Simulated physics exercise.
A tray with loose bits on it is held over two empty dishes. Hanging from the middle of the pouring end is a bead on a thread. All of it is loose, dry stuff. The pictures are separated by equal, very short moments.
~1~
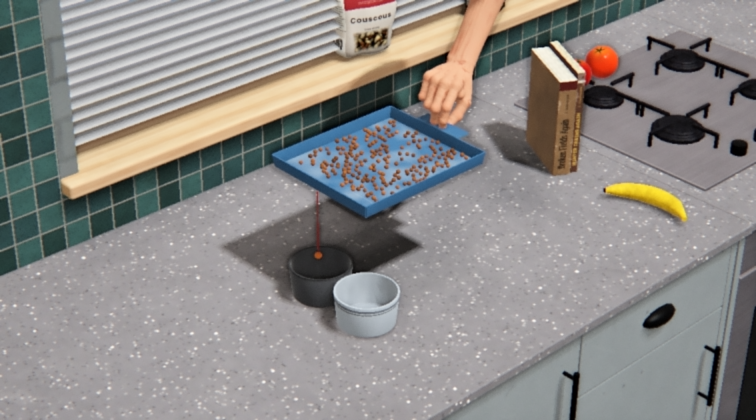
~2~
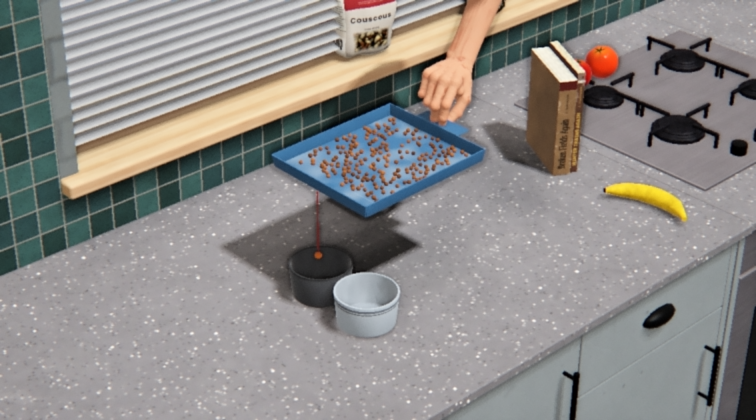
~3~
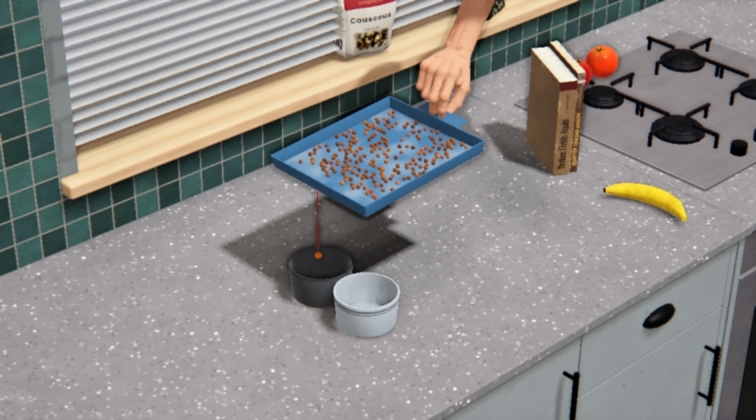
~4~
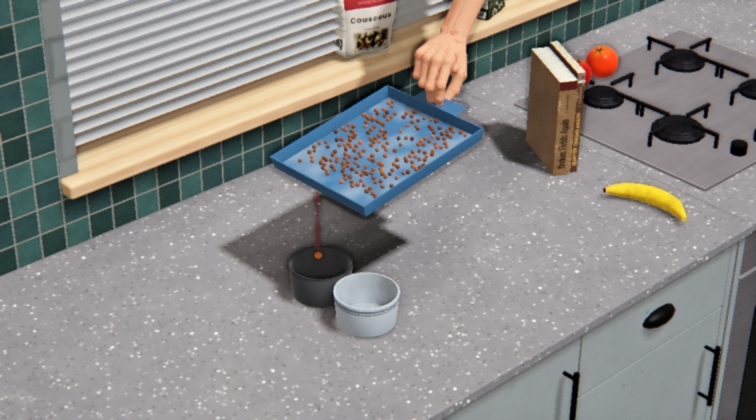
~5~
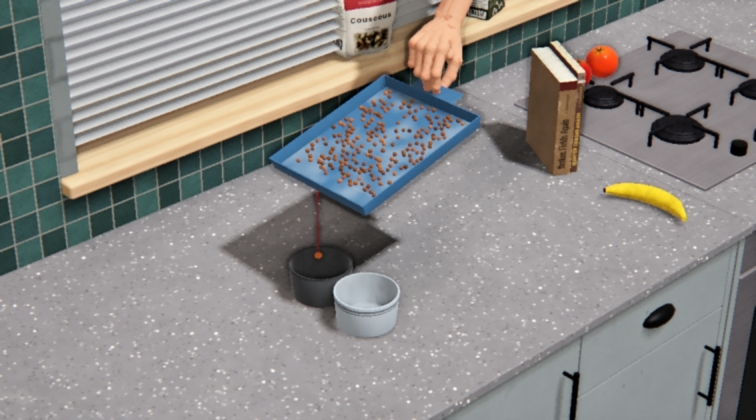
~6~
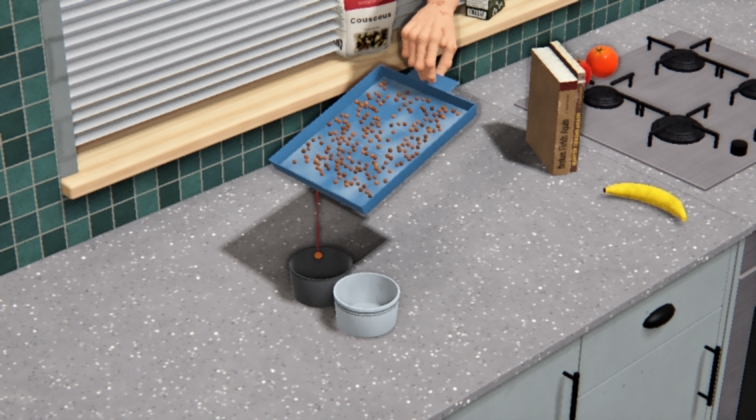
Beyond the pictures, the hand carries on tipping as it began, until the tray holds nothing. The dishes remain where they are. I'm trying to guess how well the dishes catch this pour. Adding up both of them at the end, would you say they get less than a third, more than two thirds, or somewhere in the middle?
I'd say less than a third.
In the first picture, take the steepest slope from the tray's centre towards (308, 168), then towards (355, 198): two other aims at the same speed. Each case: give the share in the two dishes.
I'd say roughly 0 percent with the first slope, 80 percent with the other.
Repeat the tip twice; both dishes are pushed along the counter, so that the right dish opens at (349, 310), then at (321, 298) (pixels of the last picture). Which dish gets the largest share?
In turn: The dish on the left-hand side, then the dish on the left-hand side.
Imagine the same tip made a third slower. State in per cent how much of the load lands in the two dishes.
Near 0 %.
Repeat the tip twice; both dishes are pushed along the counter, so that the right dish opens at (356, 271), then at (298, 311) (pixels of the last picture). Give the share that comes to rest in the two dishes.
0 %, then 10 %.
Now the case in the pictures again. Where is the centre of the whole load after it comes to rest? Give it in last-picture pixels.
Close to (258, 299) in the last picture.
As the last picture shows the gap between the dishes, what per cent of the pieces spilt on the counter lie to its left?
Roughly 100 %.
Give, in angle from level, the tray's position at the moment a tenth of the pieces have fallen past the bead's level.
Roughly 85 degrees of tilt.
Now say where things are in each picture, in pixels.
Corners of the pouring end at (275, 154) and (366, 205), level; middle of the load at (378, 161), cereal balls; left dish at (297, 286); right dish at (343, 316); bead on its thread at (318, 255), in the first picture.
Corners of the pouring end at (275, 155) and (366, 205), level; middle of the load at (378, 160), in the second picture.
Corners of the pouring end at (274, 155) and (365, 205), tipped barely, lowest at the left corner; middle of the load at (378, 156), in the third picture.
Corners of the pouring end at (273, 156) and (364, 205), tipped a little, lowest at the left corner; middle of the load at (377, 150), in the fourth picture.
Corners of the pouring end at (272, 158) and (363, 205), tipped clearly, lowest at the left corner; middle of the load at (375, 144), in the fifth picture.
Corners of the pouring end at (271, 159) and (362, 205), tipped clearly, lowest at the left corner; middle of the load at (370, 141), most on the move; left dish at (297, 286); right dish at (343, 316), in the sixth picture.
Soon, tray tipped steeply; nearly all on the tray; a small part in the air.
A while on, tray tipped past a quarter turn; about two thirds on the tray; a stray few in the left dish; a small part outside both; about a quarter in the air.
Towards the end, tray tipped past a quarter turn; a small part in the left dish; nearly all outside both.
Finally, tray tipped past a quarter turn; none in the right dish; a small part in the left dish; nearly all outside both.
